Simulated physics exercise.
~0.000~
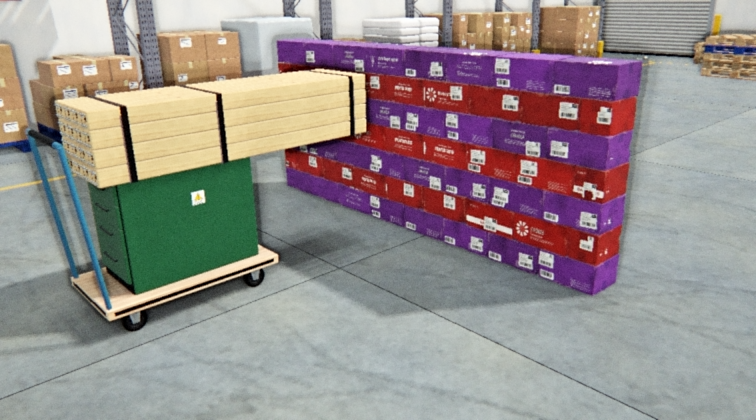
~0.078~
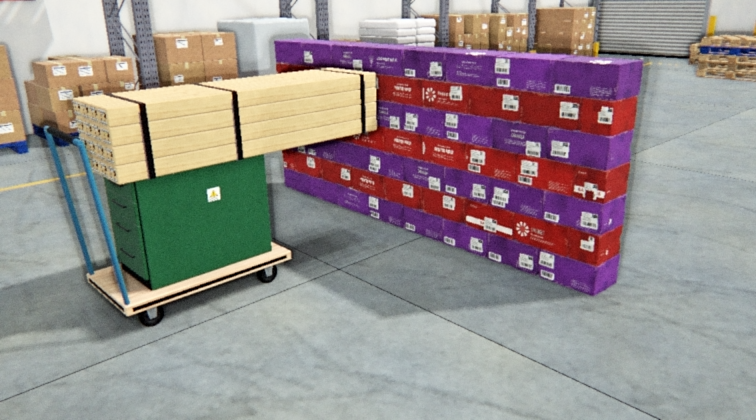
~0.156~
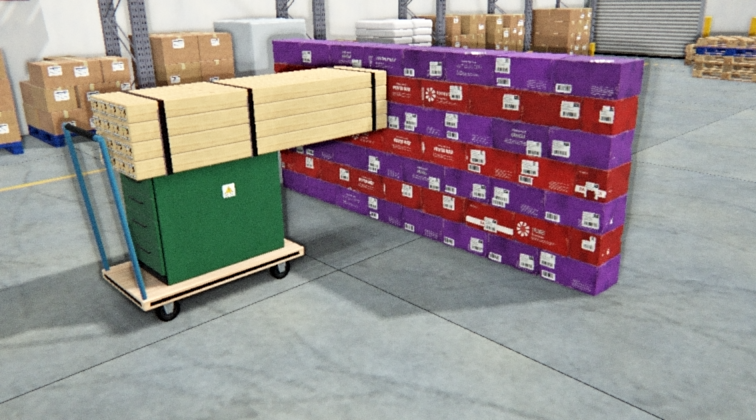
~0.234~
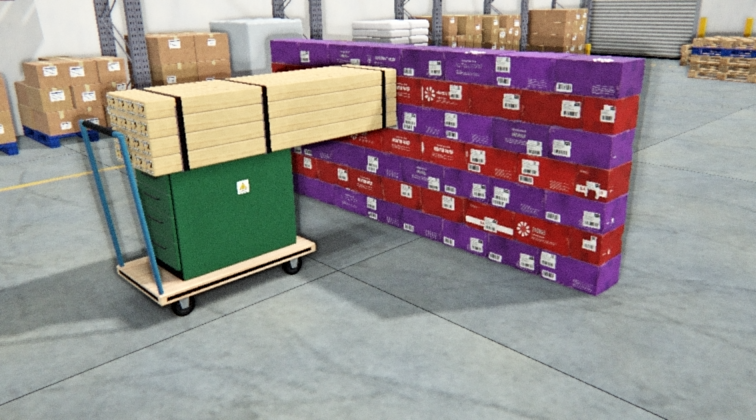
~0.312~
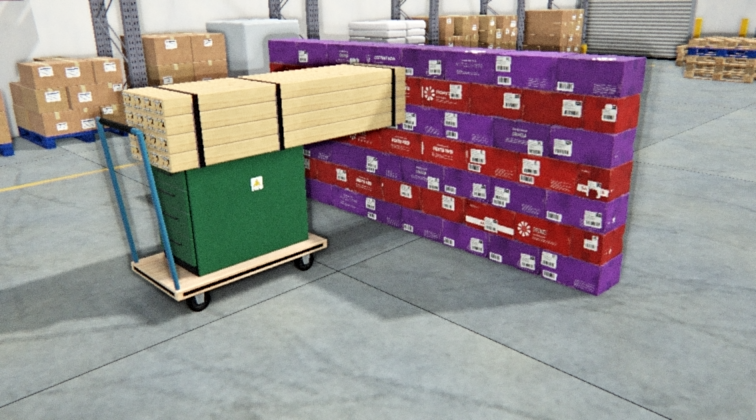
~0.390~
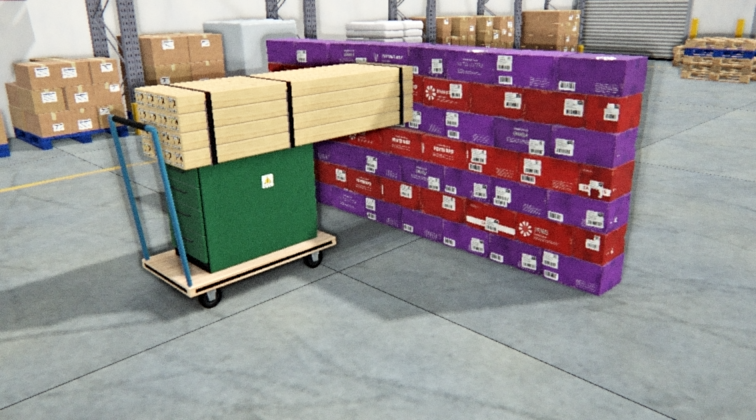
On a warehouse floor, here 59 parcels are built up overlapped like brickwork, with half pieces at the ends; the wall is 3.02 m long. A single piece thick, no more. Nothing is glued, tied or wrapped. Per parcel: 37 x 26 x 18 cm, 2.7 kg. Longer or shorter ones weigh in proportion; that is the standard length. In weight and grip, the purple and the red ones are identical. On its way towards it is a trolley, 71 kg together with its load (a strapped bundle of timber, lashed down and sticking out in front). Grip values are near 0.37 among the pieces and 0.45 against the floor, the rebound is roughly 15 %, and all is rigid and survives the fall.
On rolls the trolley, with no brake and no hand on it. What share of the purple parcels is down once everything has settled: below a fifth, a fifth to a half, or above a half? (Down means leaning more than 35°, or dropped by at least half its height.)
A fifth to a half of them.
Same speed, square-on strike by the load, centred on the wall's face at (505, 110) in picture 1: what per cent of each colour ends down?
Purple 20 %, red 10 %.
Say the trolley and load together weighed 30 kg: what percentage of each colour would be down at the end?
Result: Purple 0 and red 0 in a hundred.
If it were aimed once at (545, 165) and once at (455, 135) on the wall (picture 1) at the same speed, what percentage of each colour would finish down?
Down by colour - purple: 30%, then 20%; red: 30%, then 20%.
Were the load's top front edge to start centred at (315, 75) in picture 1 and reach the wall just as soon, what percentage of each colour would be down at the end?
You'd end up with purple at 30 per cent down and red at 20 per cent.
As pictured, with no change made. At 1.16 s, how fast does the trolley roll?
The trolley is doing roughly 0.3 m/s at that moment.
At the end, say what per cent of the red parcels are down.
Share down, red: 20 percent.
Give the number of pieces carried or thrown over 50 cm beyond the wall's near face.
I'd estimate 12 pieces.
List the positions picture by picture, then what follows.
In the first frame (each place is the centre of the face we see best; the camera moves round a little), load (359, 93) 39 cm short of the wall; top purple parcel (469, 69); top red parcel (366, 86); all as stacked.
Load (369, 91) 29 cm short of the wall; top purple parcel (468, 69), in the second frame.
Load (380, 89) 19 cm short of the wall; top purple parcel (469, 69), in the third frame.
Load (390, 87) 9 cm short of the wall; top purple parcel (468, 68), in the fourth frame.
Load (400, 85) just touching; top purple parcel (468, 67), in the fifth frame.
Load (407, 84) 7 cm into the wall's line; top purple parcel (469, 67); 8 have shifted, in the sixth frame.
By 0.74 s, load 29 cm past the wall's line, still rolling; none of the 32 purple parcels down (0 of 59 in all colours); top purple parcel tilted 10°; top red parcel tilted 11°.
By 1.16 s, load 45 cm past the wall's line, still rolling; 8 of the 32 purple parcels down (12 of 59 in all colours); top purple parcel tilted 54°, 9 cm lower; top red parcel tilted 63°, 35 cm lower.
By 1.64 s, load 57 cm past the wall's line, still rolling; 9 of the 32 purple parcels down (15 of 59 in all colours); top purple parcel on its side; top red parcel on its side.
When it is over (2.9 s), load 68 cm past the wall's line, stopped; 9 of the 32 purple parcels down (15 of 59 in all colours); top purple parcel on its side; top red parcel on its side. That is 28 per cent. In pixels of the last frame, middles, top purple parcel near (599, 195), top red parcel near (441, 165).
